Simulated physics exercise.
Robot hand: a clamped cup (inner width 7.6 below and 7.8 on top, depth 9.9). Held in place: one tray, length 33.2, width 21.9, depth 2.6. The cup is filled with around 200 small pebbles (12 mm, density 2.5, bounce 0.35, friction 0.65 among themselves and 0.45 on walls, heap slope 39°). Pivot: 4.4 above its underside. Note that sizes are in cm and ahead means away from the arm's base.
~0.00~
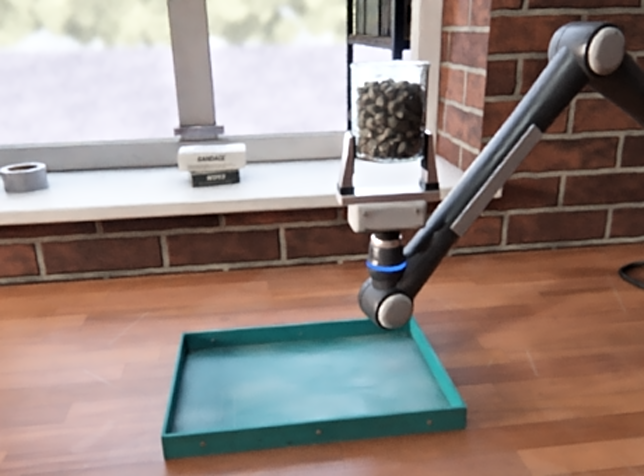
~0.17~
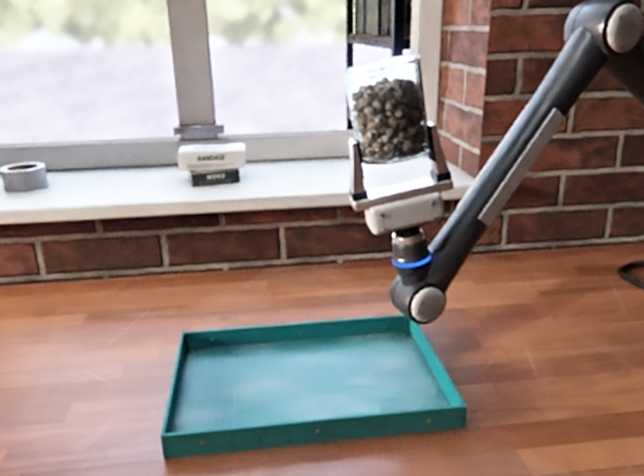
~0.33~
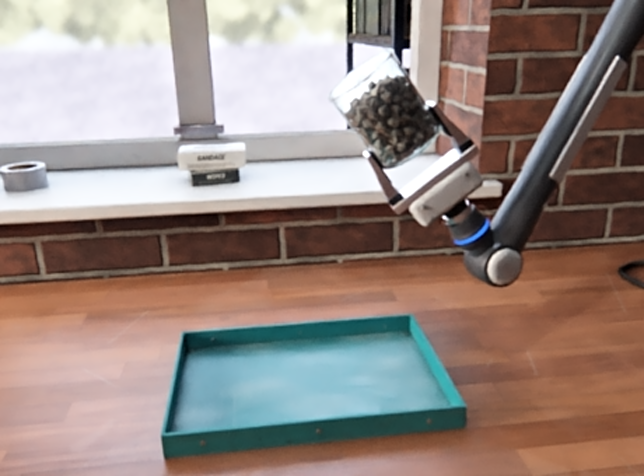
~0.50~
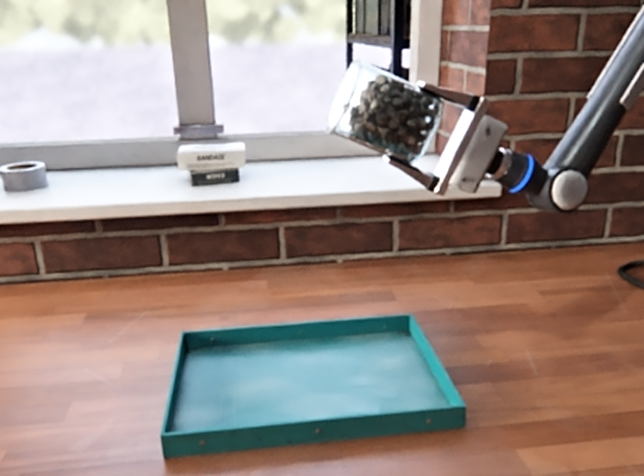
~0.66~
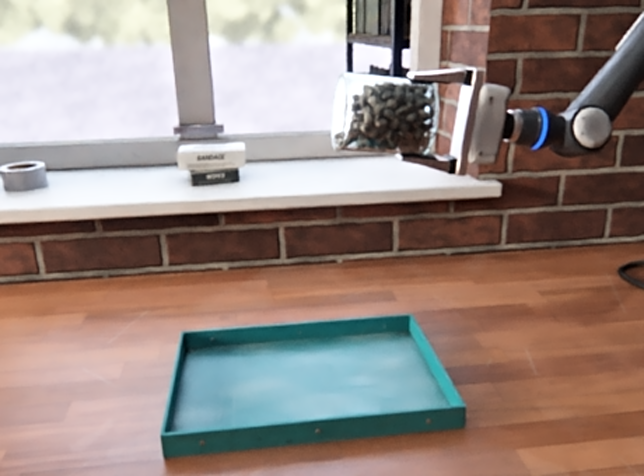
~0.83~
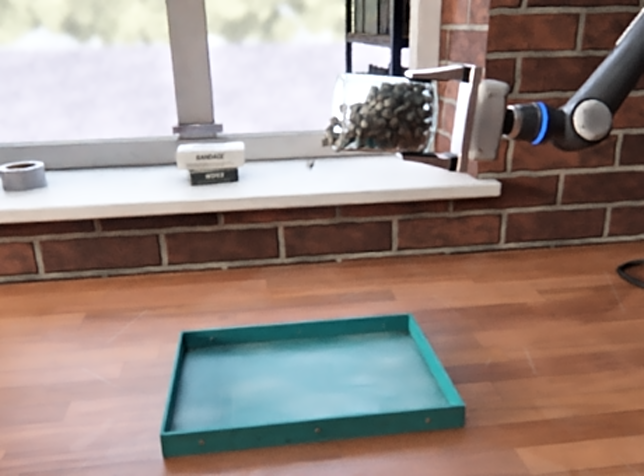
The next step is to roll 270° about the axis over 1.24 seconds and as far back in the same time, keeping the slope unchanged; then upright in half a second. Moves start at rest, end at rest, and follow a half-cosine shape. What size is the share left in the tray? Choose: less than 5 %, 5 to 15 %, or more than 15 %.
More than 15 %.
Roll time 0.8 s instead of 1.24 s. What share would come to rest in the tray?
Expected share: Some 30 %.
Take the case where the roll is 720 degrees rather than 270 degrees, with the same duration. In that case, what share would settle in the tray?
Estimate: Approx. 50 per cent.
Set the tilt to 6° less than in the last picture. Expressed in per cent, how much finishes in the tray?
25 %.
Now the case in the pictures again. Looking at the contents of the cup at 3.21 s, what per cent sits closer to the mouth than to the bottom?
Near 40 per cent lies in the mouth half.
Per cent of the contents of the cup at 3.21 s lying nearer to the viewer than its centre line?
35 per cent or thereabouts.
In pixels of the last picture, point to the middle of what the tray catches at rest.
I'd place it near (279, 384) in the last picture.
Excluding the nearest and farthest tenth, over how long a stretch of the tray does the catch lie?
Spread length: Approx. 14 cm.
After 2.02 s, tipped 85°, highest piece 37 above the table; 163 in the cup, 33 in the tray, 9 in flight or on a rim.
After 3.21 s, tipped 85°, highest piece 36 above the table; 140 in the cup, 57 in the tray, 2 on the table or floor, 6 in flight or on a rim.
After 4.01 s, upright, highest piece 37 above the table; 131 in the cup, 72 in the tray, 2 on the table or floor.
After 4.71 s, upright, highest piece 37 above the table; 131 in the cup, 72 in the tray, 2 on the table or floor.
In the end, 131 in the cup, 72 in the tray, 2 on the table or floor. That is 35 % in the tray.
